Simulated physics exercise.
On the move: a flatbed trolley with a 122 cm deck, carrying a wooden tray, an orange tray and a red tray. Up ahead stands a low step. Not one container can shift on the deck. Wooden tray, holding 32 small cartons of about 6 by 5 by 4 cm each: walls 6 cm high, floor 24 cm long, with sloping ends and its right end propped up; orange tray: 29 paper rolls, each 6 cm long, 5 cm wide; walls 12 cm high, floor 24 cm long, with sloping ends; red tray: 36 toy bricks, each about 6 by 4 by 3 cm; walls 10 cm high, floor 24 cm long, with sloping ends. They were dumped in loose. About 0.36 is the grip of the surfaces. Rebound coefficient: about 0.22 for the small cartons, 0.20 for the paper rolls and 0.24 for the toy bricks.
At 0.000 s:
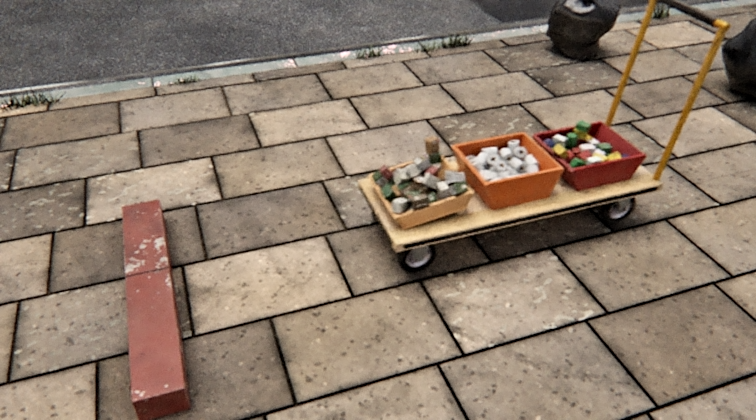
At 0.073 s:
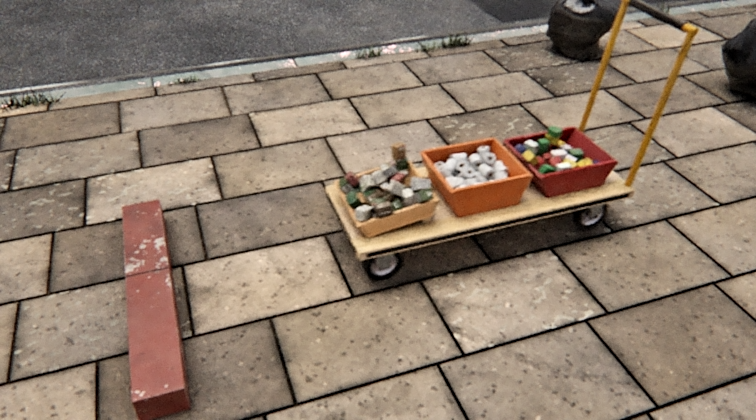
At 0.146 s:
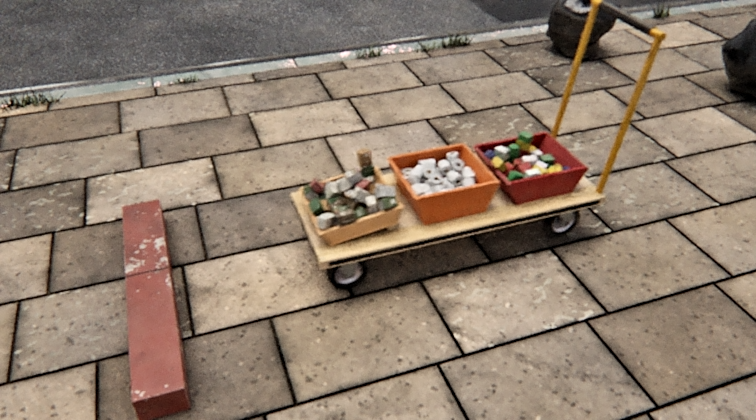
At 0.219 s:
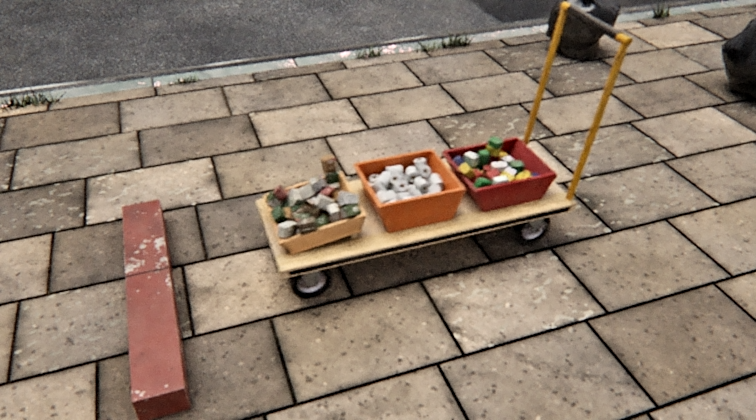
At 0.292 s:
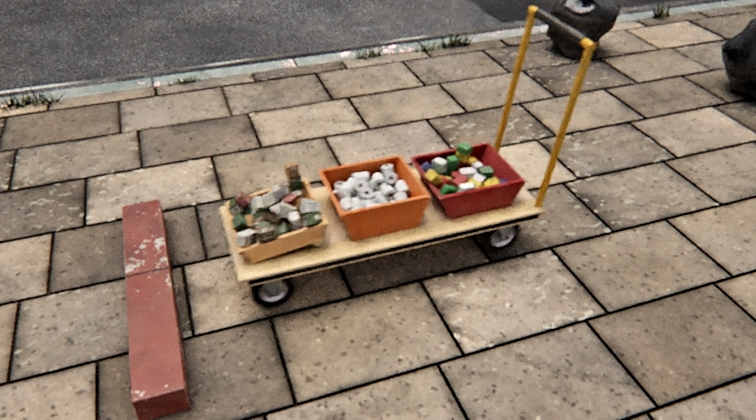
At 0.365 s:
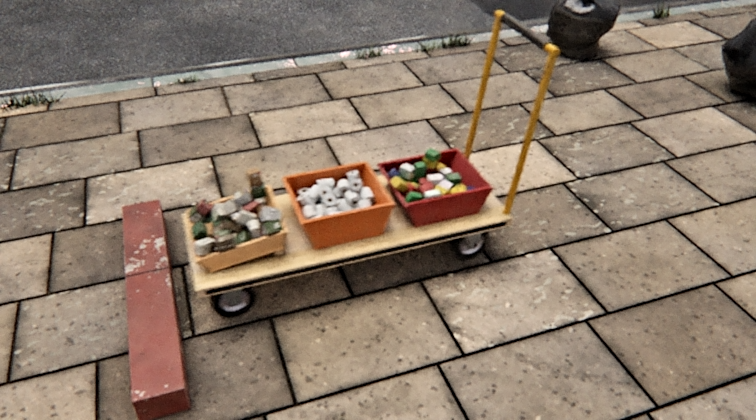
We see a flat trolley with a yellow handle roll steadily leftward across paving slabs toward a low red step, carrying a wooden tray of small blocks, an orange tray of white rolls and a red tray of colourful pieces.
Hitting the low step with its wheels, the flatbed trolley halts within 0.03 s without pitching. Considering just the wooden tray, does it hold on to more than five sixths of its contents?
No, its loss goes over a sixth.
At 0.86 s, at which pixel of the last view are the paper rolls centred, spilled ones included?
Pixel (296, 218), give or take.
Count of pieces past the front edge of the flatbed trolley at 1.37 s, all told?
Count: Approx. 8.
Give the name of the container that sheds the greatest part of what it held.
Wooden tray.
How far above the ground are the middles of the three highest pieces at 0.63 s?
Mean height: Some 40 cm.
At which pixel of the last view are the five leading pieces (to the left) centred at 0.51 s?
The five leading pieces sit around (142, 238).
After 0.41 s, the wheels strike.
After 0.51 s, the wooden tray is down by 3 of 32, the orange tray has all 29 and the red tray is down by 1 of 36.
After 0.63 s, the wooden tray is down by 8 of 32, the orange tray has all 29 and the red tray is down by 2 of 36.
After 0.86 s, the wooden tray is down by 9 of 32, the orange tray has all 29 and the red tray is down by 2 of 36.
Outcome (at 1.37 s), the wooden tray is down by 9 of 32, the orange tray has all 29 and the red tray is down by 2 of 36. Asked share, 9 of 32, 28 per cent.
